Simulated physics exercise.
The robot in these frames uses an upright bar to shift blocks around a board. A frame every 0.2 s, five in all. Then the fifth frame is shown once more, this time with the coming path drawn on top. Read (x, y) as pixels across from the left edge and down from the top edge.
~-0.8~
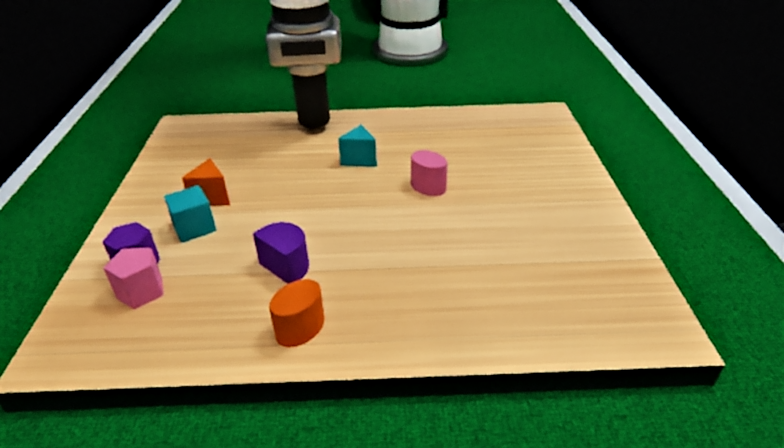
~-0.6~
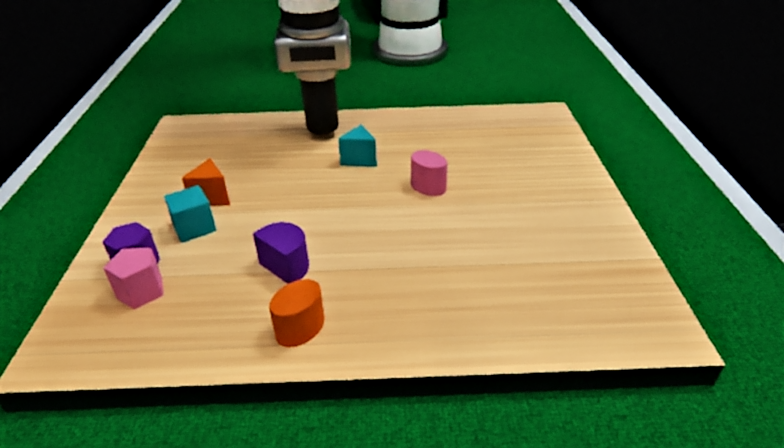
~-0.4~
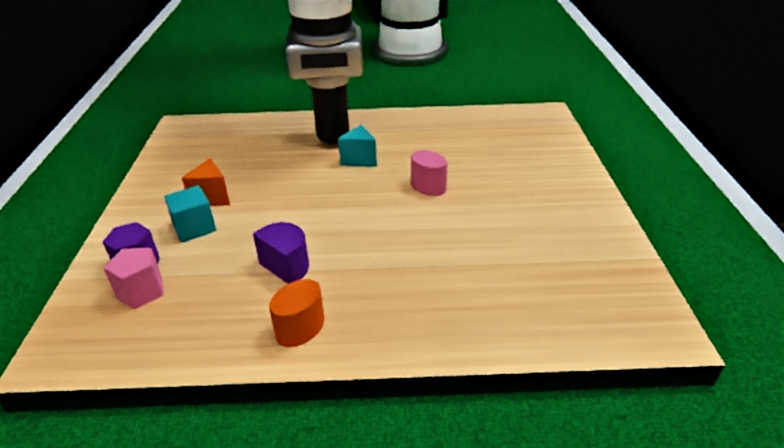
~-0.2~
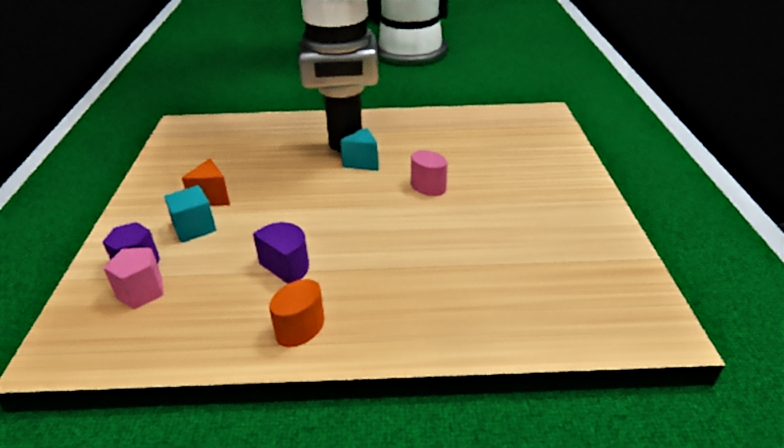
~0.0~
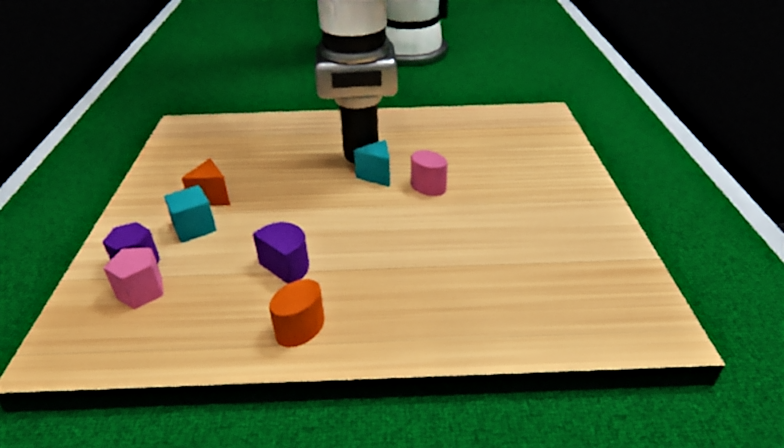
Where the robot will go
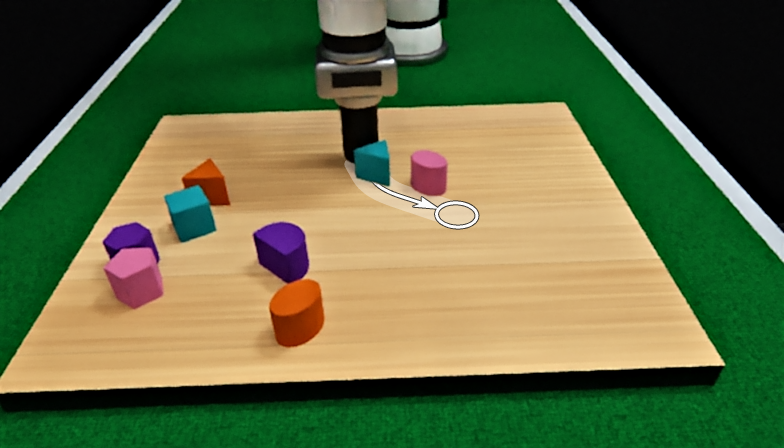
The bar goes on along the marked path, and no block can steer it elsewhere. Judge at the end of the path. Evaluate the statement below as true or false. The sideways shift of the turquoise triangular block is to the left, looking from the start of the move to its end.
The statement is false.
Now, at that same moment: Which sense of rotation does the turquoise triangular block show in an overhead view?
Its rotation is clockwise.
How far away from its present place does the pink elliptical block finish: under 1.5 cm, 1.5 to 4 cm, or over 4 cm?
Offset: Below 1.5 cm.
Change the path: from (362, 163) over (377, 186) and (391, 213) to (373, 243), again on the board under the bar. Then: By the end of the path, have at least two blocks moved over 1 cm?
No.
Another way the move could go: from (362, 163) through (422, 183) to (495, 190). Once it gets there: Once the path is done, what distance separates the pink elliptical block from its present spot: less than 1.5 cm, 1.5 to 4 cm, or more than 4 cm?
Travel: Beyond 4 cm.
Path on the board, from (362, 163) via (378, 185) and (414, 201), ending at (457, 215).
The first path, step by step. One third of the way, bar at (378, 178); turquoise triangular block at (397, 170), turned 15° anticlockwise.
Two thirds of the way, bar at (415, 193); turquoise triangular block at (429, 190), turned 25° clockwise; pink elliptical block at (437, 158), turned 15° anticlockwise.
At the end, bar at (457, 207); turquoise triangular block at (446, 204), turned 55° clockwise; pink elliptical block at (438, 158), turned 20° anticlockwise.
